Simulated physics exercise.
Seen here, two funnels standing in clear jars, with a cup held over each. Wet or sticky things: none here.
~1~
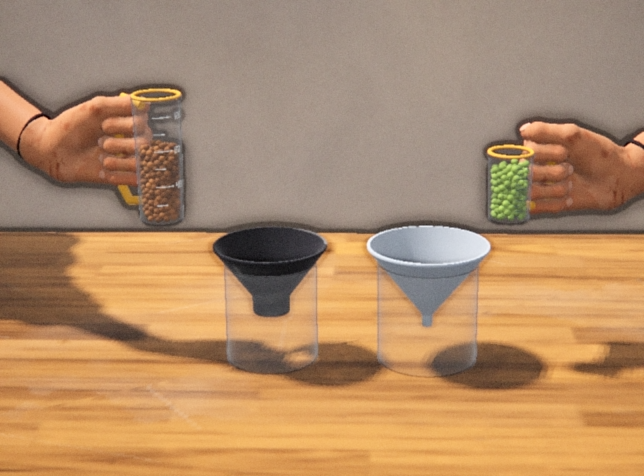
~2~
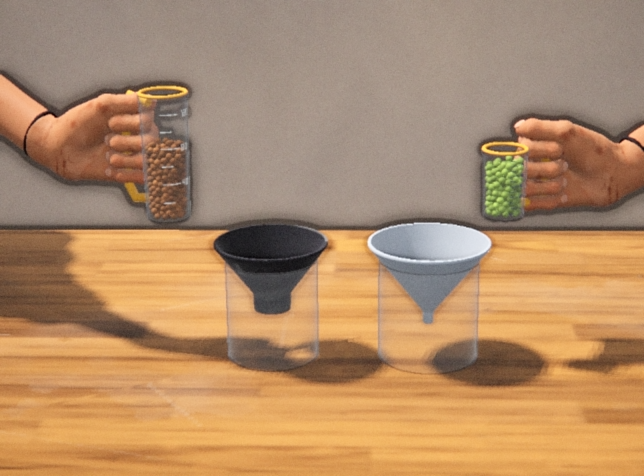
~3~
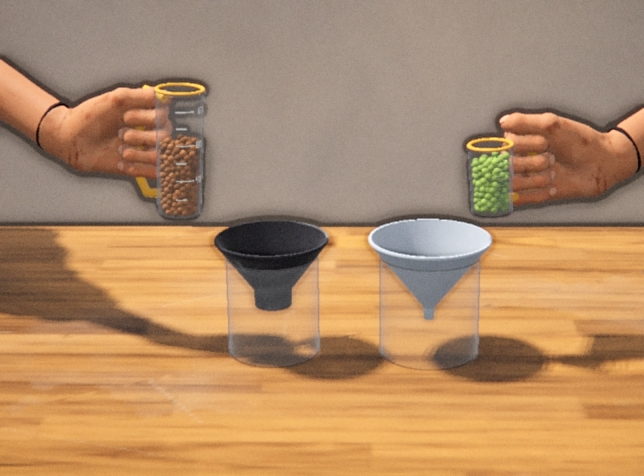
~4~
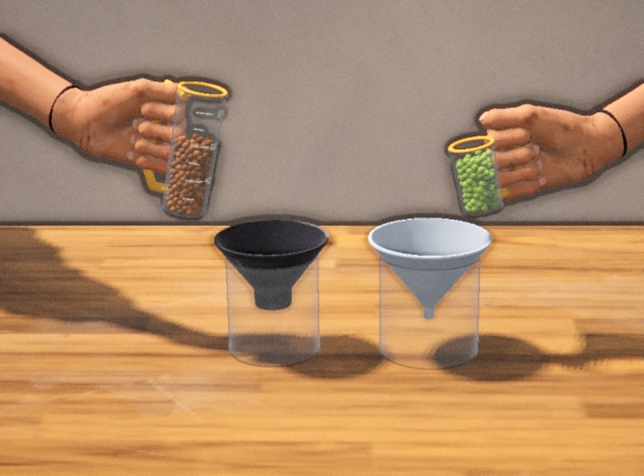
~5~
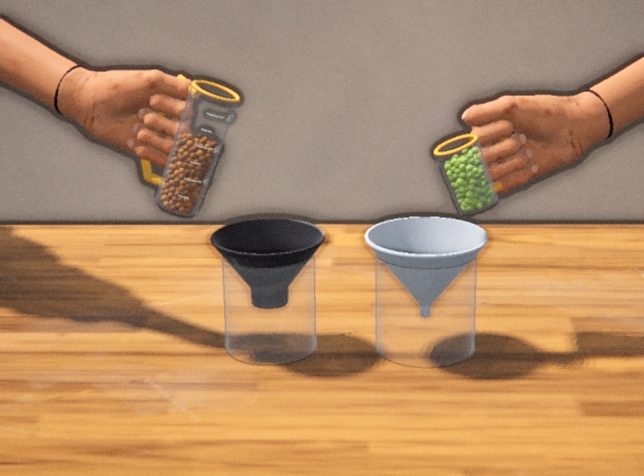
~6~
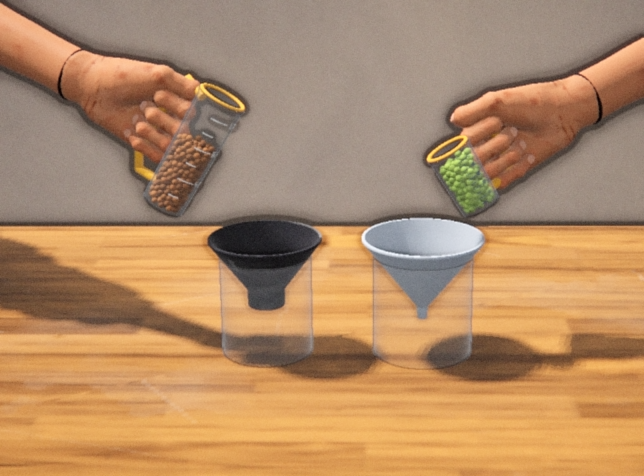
Two hands, each gripping a clear cup, one with brown balls on the left and one with green peas on the right, move inward above a black funnel and a pale grey funnel set in clear jars. The cups then tilt steadily toward each other, their contents still inside.
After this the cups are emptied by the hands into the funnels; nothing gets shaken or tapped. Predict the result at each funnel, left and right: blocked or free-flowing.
Result: Left funnel: Works fine; right: Fails to drain.
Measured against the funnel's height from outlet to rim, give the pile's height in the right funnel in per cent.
Near 70 %.
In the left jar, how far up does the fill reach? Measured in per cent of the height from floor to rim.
Roughly 20 per cent.
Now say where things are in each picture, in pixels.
The first picture shows left funnel near (270, 254), outlet at (272, 311), about 5 pieces wide; left cup near (159, 158), holding cereal balls; right funnel near (428, 254), outlet at (427, 325), narrower than one piece; right cup near (510, 185), holding dried peas.
The second picture shows left cup near (166, 156), upright; right cup near (504, 182), upright.
The third picture shows left cup near (180, 152), tipped 3°; right cup near (491, 178), tipped 3°.
The fourth picture shows left cup near (193, 151), tipped 11°; right cup near (477, 177), tipped 11°.
The fifth picture shows left cup near (195, 150), tipped 21°; right cup near (468, 176), tipped 21°.
The sixth picture shows left funnel near (265, 247), outlet at (267, 304); left cup near (192, 152), tipped 31°; right funnel near (423, 247), outlet at (422, 318); right cup near (464, 178), tipped 31°.
Then, 0.49 s on from there, left, the whole lot still in the cup; right, the whole lot still in the cup.
Then, 0.92 s on from there, left, all but a few still in the cup, only a few in or over the funnel; right, the bulk still in the cup, a little in or over the funnel.
Then, 1.29 s on from there, left, near a quarter still in the cup, near half in or over the funnel, near a quarter down in the jar; right, only a few still in the cup, all but a few in or over the funnel.
In the end, left, the whole lot down in the jar; right, the whole lot stuck in the funnel, none at all down in the jar.
